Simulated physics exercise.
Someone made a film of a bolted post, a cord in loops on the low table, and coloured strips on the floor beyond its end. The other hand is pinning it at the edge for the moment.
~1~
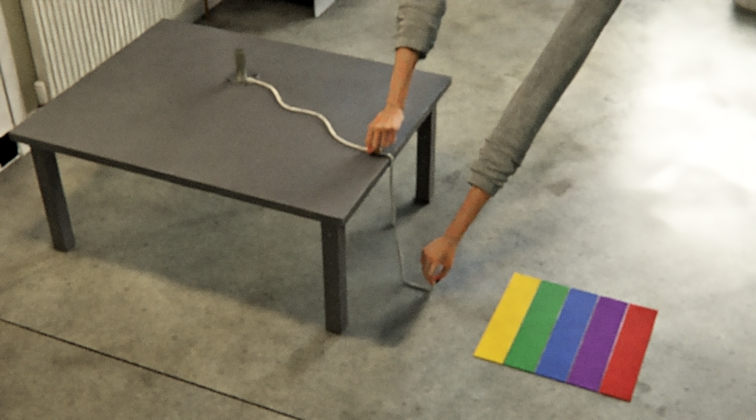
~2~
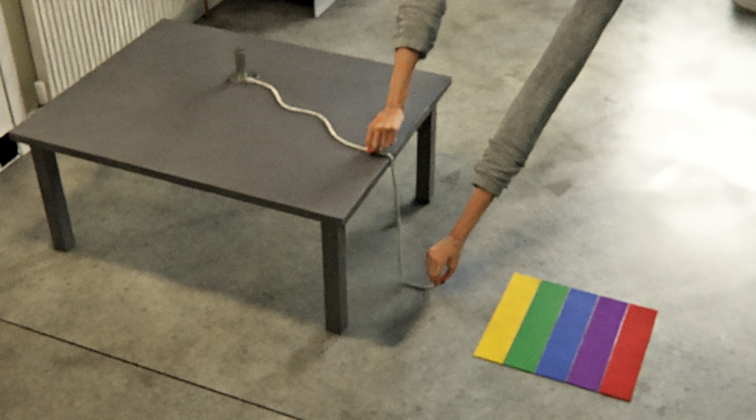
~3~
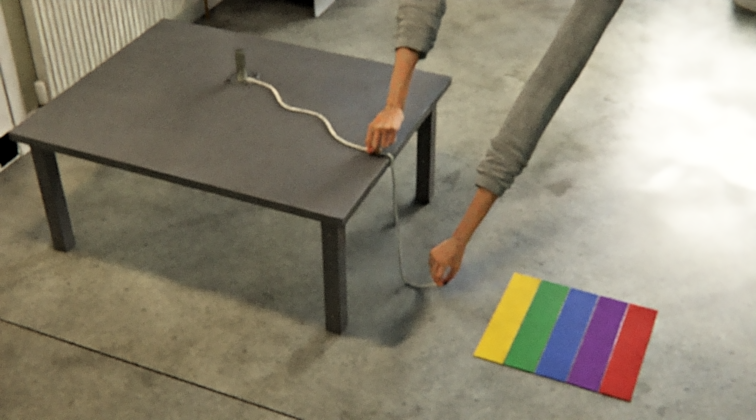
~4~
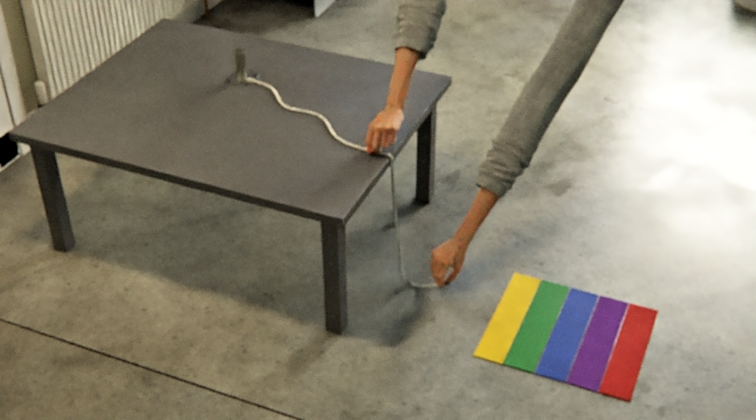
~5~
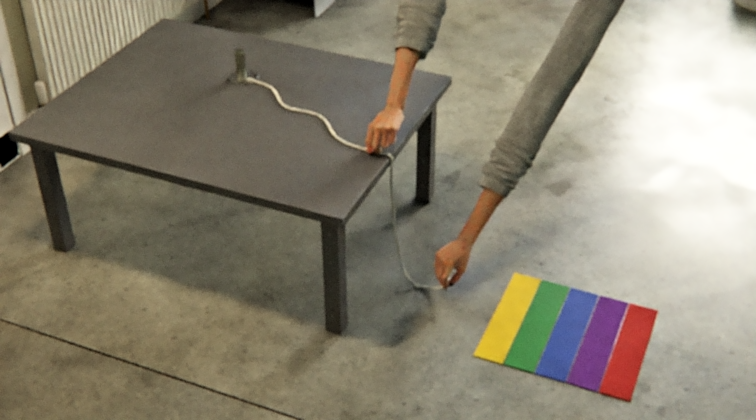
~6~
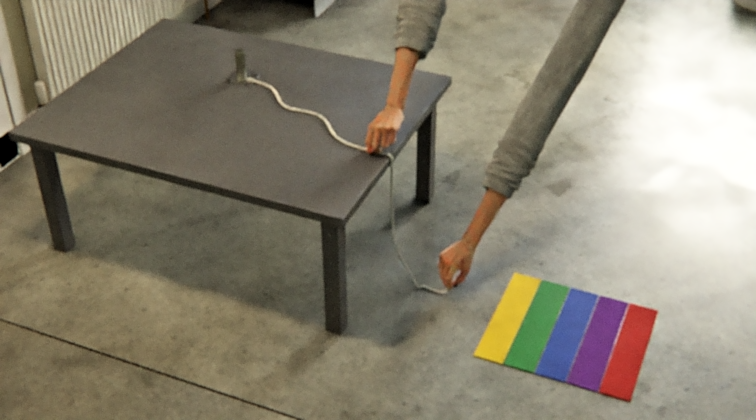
On a grey table in a concrete-floored room, one hand pinned a wavy pale cord at the edge while the other drew its hanging end slightly right, near yellow, green, blue, purple and red strips.
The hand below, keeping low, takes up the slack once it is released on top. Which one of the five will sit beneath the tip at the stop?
The green strip will.
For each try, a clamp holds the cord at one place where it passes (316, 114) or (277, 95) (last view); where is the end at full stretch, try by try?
Pixel positions per try: (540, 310); (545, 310).
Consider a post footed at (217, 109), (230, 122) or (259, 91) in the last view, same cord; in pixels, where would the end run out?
About (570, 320), (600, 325) and (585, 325).
Early on, end near (488, 296); short of the strips.
Midway, end near (525, 306); over yellow.
At the end of the slack, end near (546, 312); over green. The end stops over the green strip.
